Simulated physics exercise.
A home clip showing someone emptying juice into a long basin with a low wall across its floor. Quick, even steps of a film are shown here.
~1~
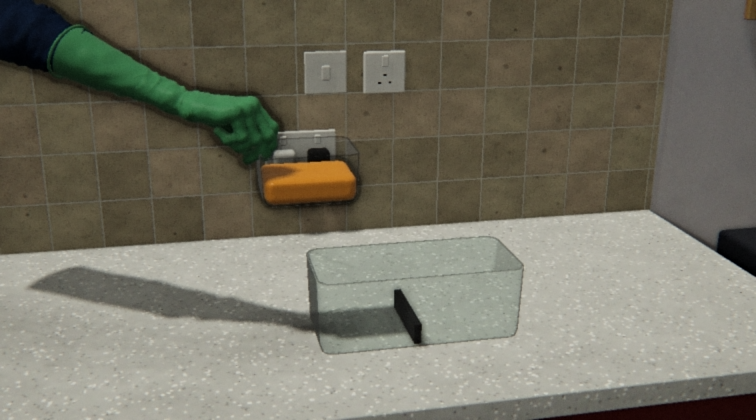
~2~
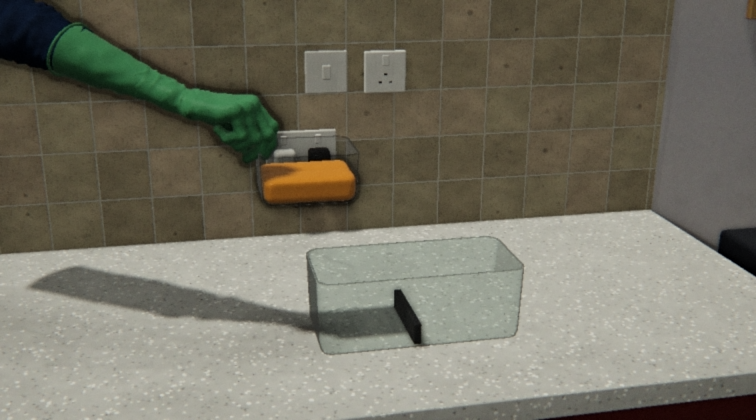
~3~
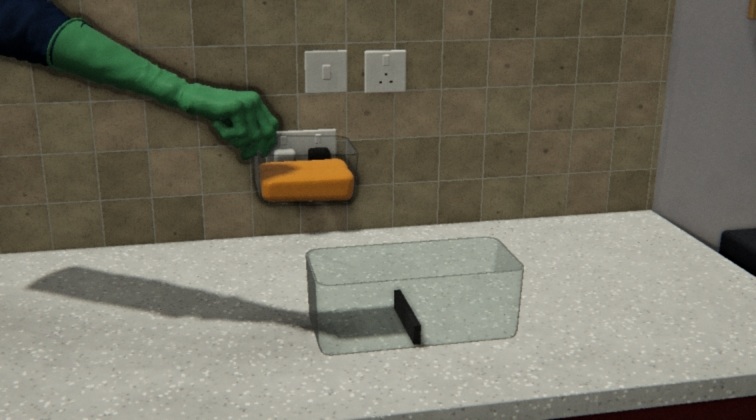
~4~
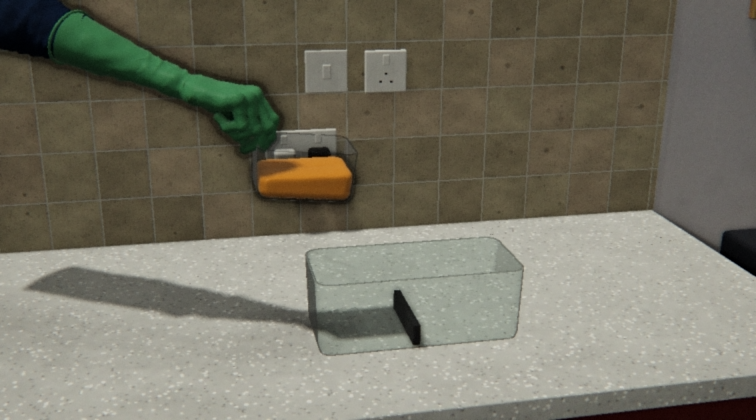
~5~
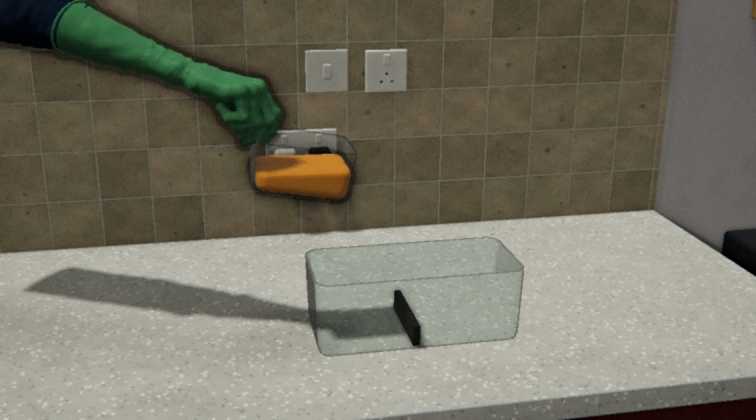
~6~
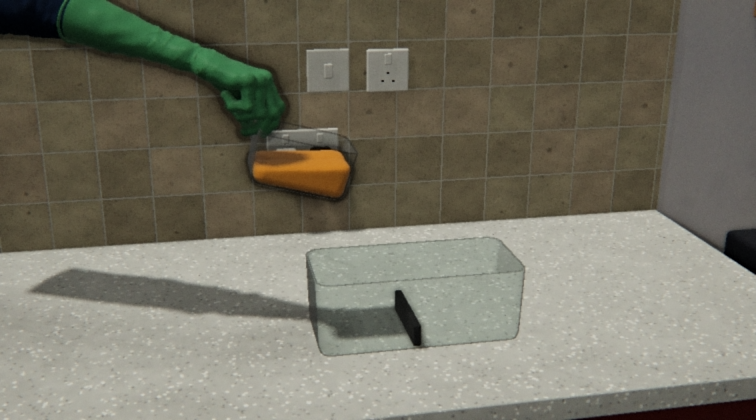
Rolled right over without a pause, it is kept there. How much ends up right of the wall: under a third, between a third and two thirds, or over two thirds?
Looks to me like the right side of the wall gets upwards of two thirds.
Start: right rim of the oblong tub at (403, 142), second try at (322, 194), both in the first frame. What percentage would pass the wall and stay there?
It comes to about 90 %, followed by about 10 %.
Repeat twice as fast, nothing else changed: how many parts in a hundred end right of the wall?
I'd estimate about 75 percent ends up there.
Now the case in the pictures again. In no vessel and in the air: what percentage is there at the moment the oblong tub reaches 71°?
I'd reckon some 40 per cent.
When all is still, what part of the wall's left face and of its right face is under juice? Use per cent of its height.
The left part 10 per cent, the right part 50.
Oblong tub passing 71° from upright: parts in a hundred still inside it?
It still holds around 60 per cent there.
A moment on, the oblong tub is tipped part way and 59 per cent is still to pour, 2 is left of the wall and 0 right of it.
Next, the oblong tub is tipped right over and 9 per cent is still to pour, 8 is left of the wall and 59 right of it.
Then the oblong tub is tipped right over and 0 per cent is still to pour, 12 is left of the wall and 86 right of it.
Later the oblong tub is tipped right over and 0 per cent is still to pour, 12 is left of the wall and 86 right of it.
At rest 12 per cent lies left of the wall, 86 right of it and 2 outside.
